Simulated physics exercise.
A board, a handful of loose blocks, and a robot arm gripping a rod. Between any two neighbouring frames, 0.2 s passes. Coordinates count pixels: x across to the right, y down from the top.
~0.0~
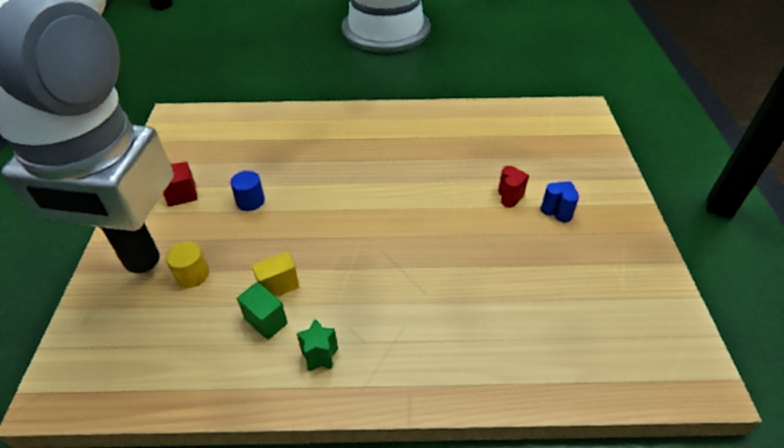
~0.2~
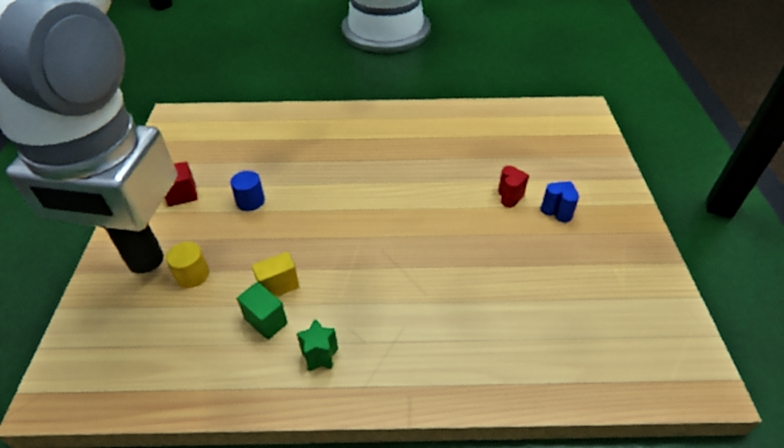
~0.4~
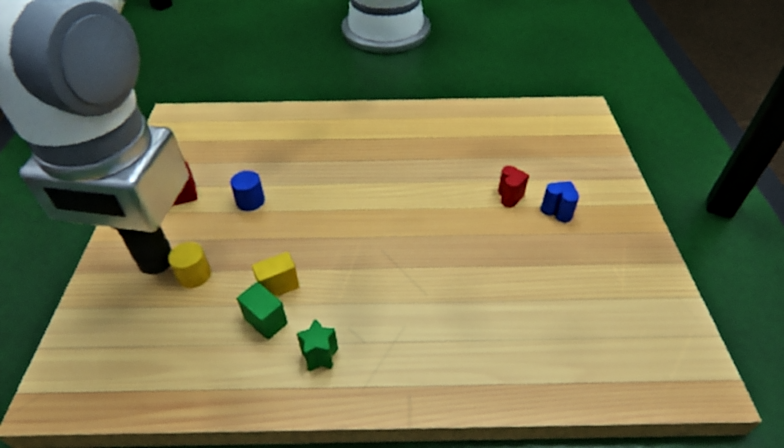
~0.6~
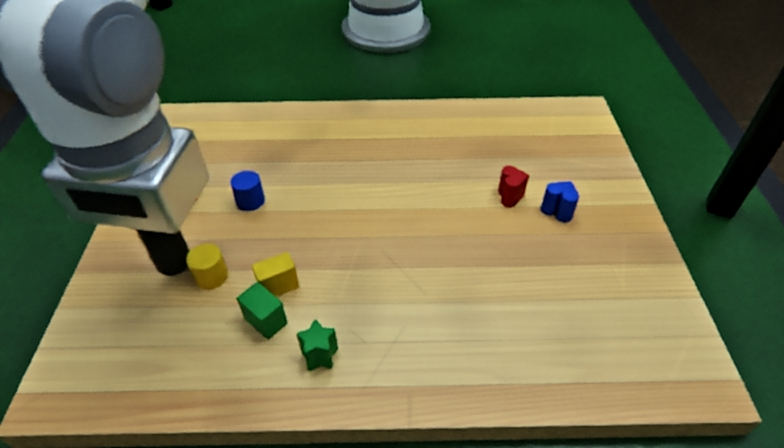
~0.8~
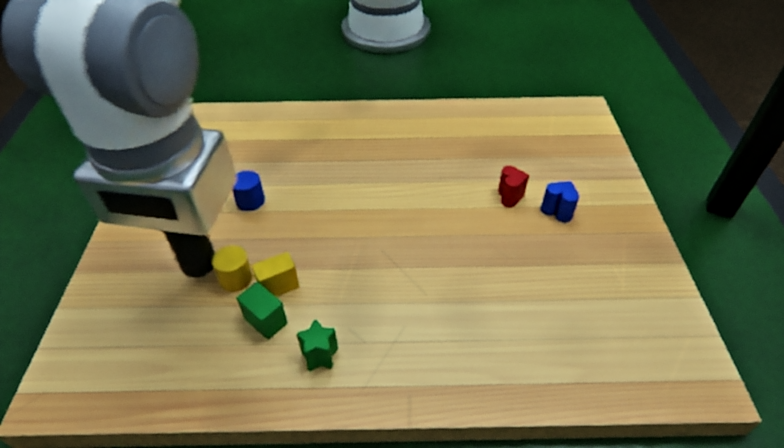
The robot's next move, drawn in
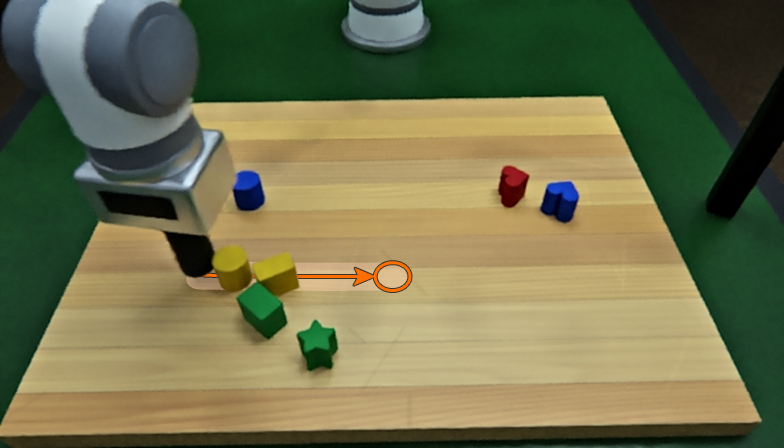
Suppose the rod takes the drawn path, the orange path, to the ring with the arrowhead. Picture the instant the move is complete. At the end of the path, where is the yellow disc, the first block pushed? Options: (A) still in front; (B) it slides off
B
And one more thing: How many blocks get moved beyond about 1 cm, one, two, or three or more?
I count two.
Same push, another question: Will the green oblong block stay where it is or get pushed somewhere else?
Still in place.
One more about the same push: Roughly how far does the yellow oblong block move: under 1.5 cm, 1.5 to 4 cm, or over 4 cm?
It slides well over 4 cm.
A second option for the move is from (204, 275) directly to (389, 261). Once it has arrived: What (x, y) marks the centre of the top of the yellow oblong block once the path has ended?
Close to (317, 297).
Drawn move, straight from (204, 275) to (393, 276).
On the path given first. One third of the way, rod at (264, 266); yellow disc at (288, 270); yellow oblong block at (312, 282), turned 40° anticlockwise.
Two thirds of the way, rod at (328, 266); yellow disc at (341, 281); yellow oblong block at (339, 306), turned 15° clockwise.
At the end, rod at (392, 266); yellow disc at (364, 284); green oblong block still; yellow oblong block at (340, 309), turned 30° clockwise.
